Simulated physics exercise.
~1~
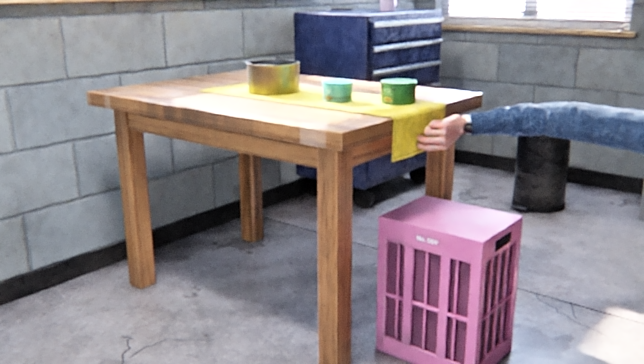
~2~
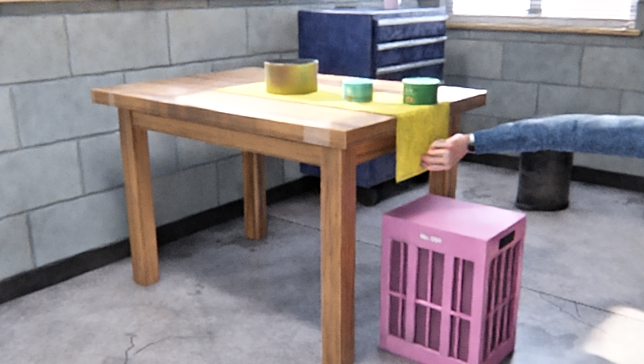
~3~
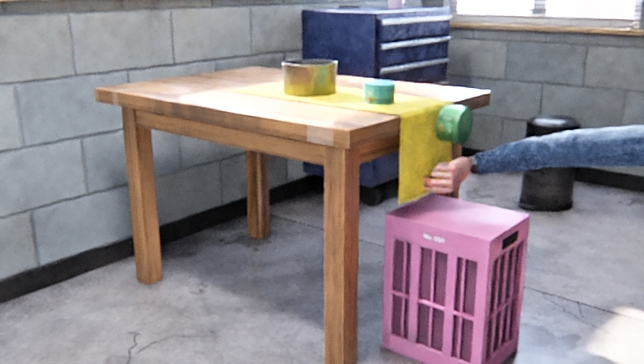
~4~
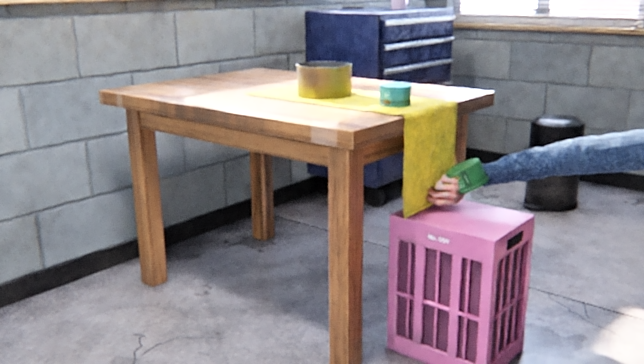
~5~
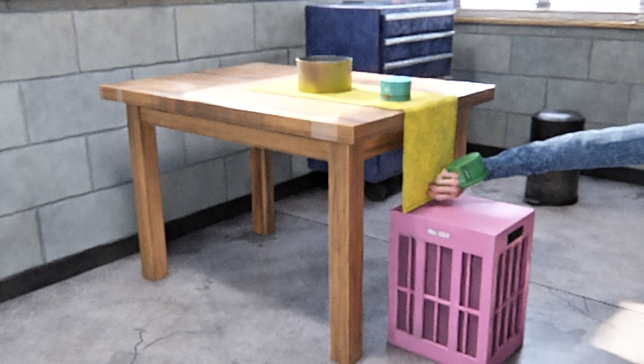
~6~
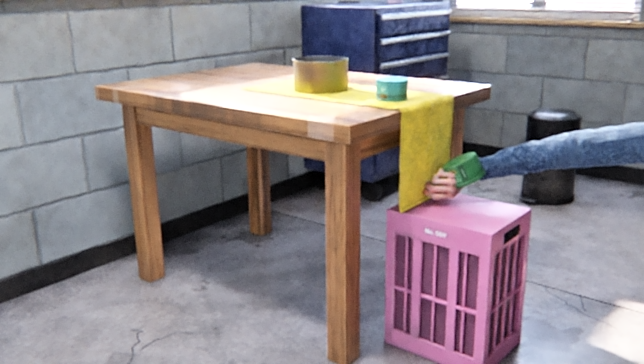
A hand pulls a yellow tablecloth down, tipping a green tub off the table's edge.
